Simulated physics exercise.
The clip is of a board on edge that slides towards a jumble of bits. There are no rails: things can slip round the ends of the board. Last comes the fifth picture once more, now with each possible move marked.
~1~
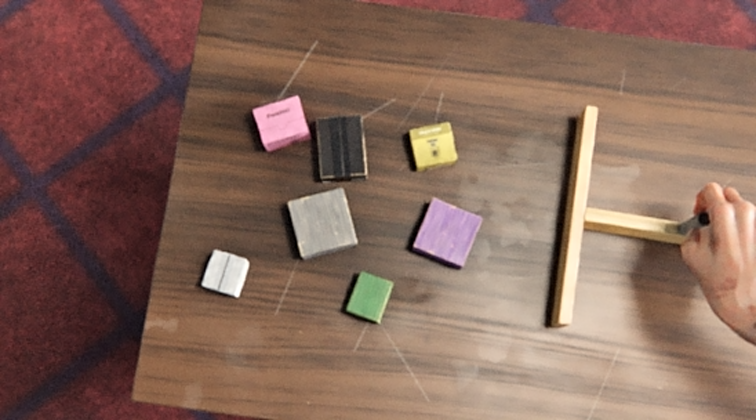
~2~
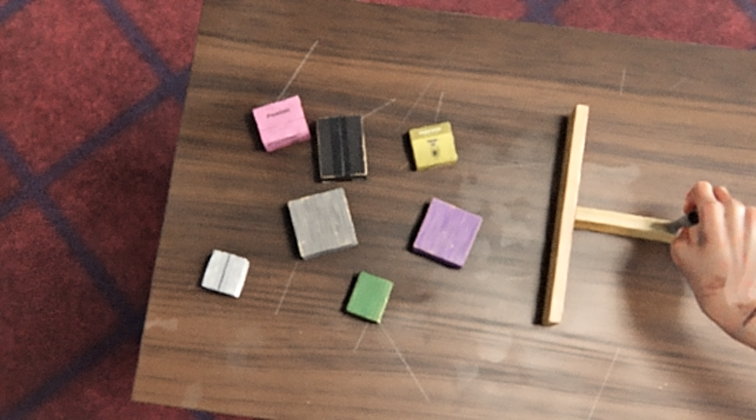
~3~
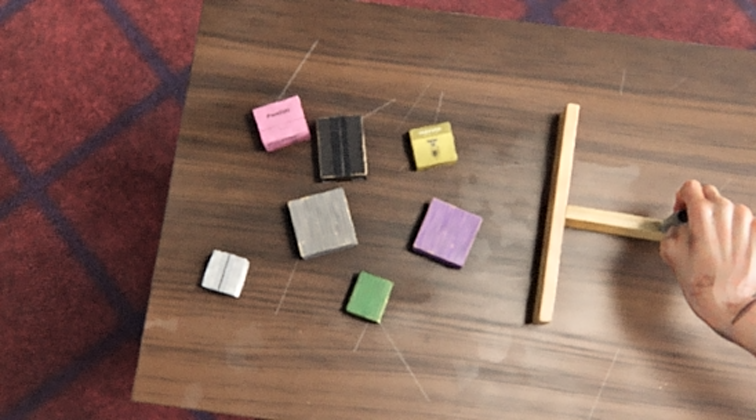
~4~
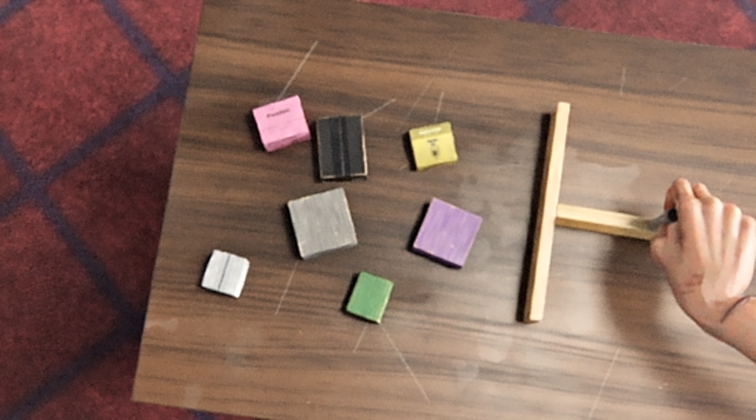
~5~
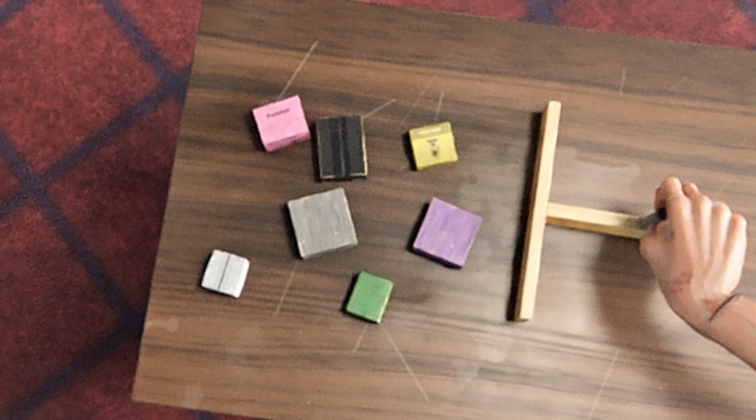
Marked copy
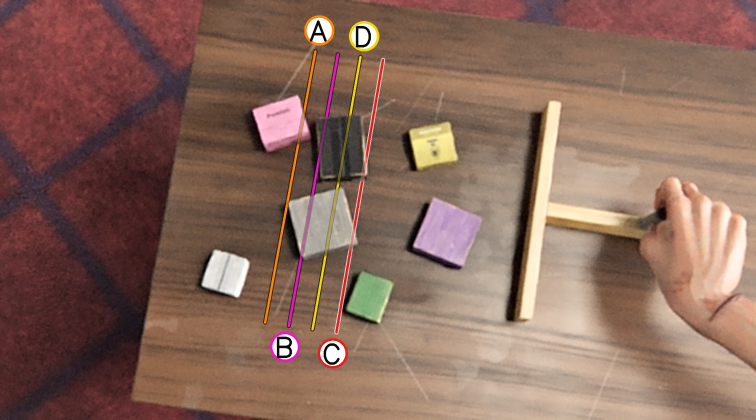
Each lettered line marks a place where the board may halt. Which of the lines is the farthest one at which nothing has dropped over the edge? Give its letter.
A is the last safe line.
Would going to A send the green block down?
No.
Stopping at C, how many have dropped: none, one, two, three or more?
By then, none.
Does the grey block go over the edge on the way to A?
By then, no.
On the marked copy, A at (291, 183); B at (314, 186); C at (360, 193); D at (337, 190).
Taking A. A third of the way, board (450, 196); yellow packet (425, 144); purple block (410, 234).
Two thirds of the way, board (360, 184); pink packet (254, 117); grey block (268, 209).
When it is over, board (293, 175); pink packet (190, 107); grey block (203, 201); nothing has fallen.
As for the rest, B is safe but short; C is safe but short; D is safe but short.
